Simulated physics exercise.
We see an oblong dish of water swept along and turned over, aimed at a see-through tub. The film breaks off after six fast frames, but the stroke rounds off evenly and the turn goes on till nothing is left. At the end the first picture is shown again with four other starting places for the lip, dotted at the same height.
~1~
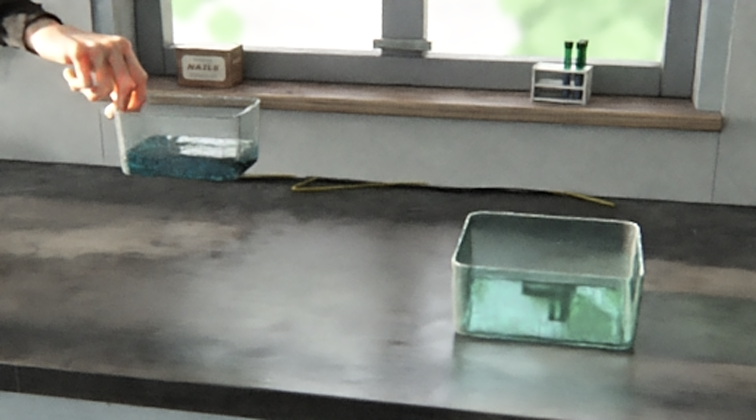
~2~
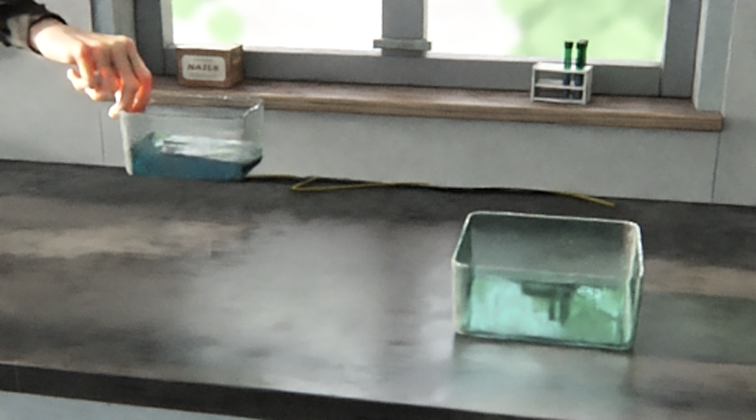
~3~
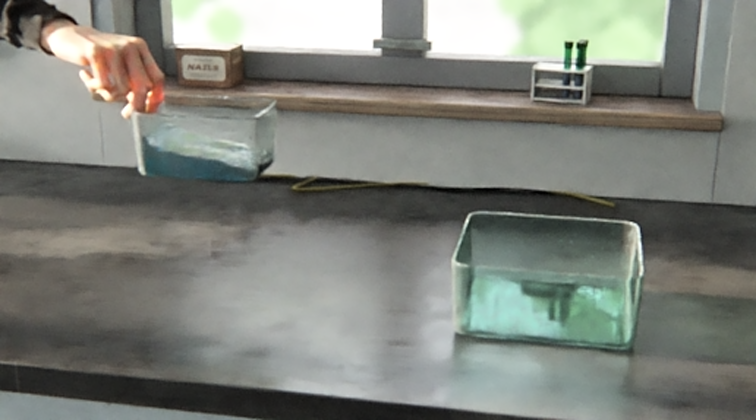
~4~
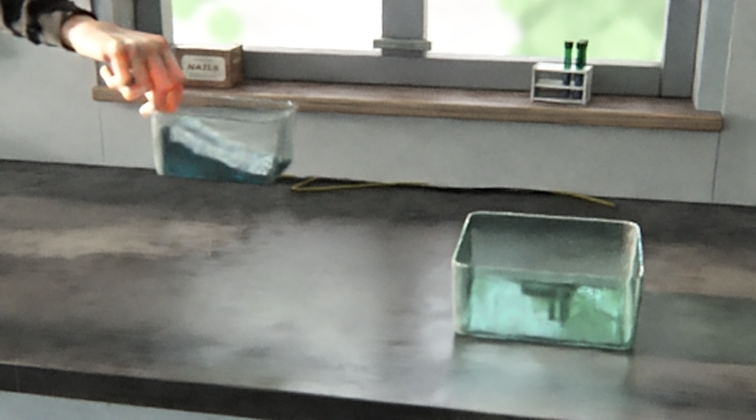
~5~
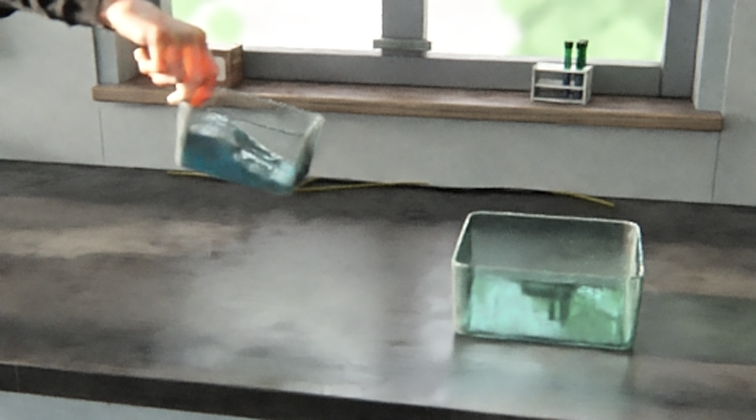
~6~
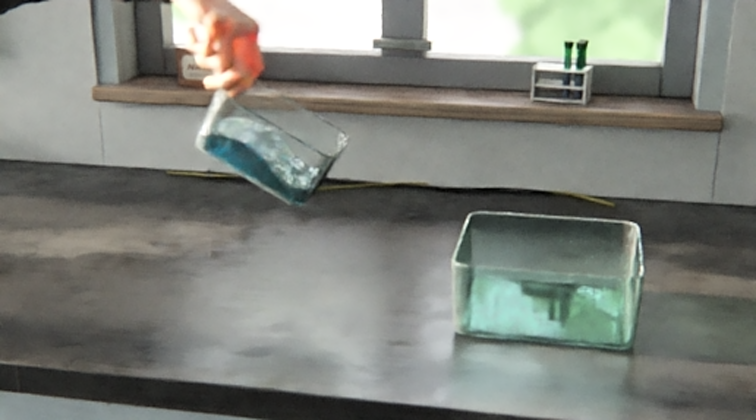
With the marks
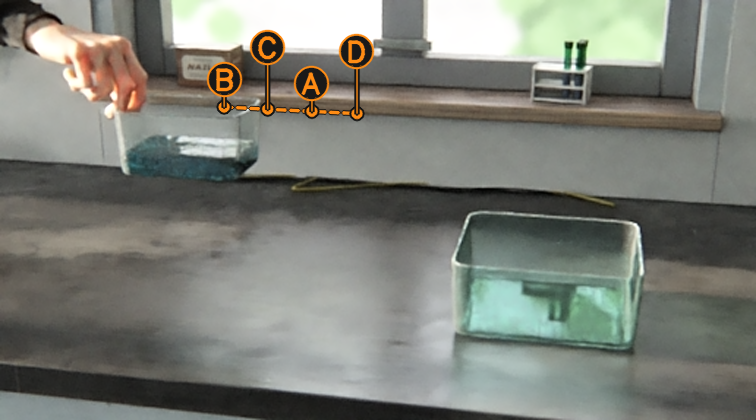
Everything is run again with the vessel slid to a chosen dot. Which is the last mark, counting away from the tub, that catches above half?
A will do.
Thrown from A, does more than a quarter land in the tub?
Yes, it does.
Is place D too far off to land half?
No.
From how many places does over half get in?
Two of the four.
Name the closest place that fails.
Here it is place C.
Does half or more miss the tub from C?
Yes.
On the marked copy, A at (311, 111); B at (224, 107); C at (267, 109); D at (356, 113).
If A is chosen, about 72 % lands in the tub, 20 % falls short and 8 % goes beside or beyond.
If B is chosen, about 4 % lands in the tub, 93 % falls short and 3 % goes beside or beyond.
If C is chosen, about 33 % lands in the tub, 58 % falls short and 9 % goes beside or beyond.
If D is chosen, about 94 % lands in the tub, 3 % falls short.
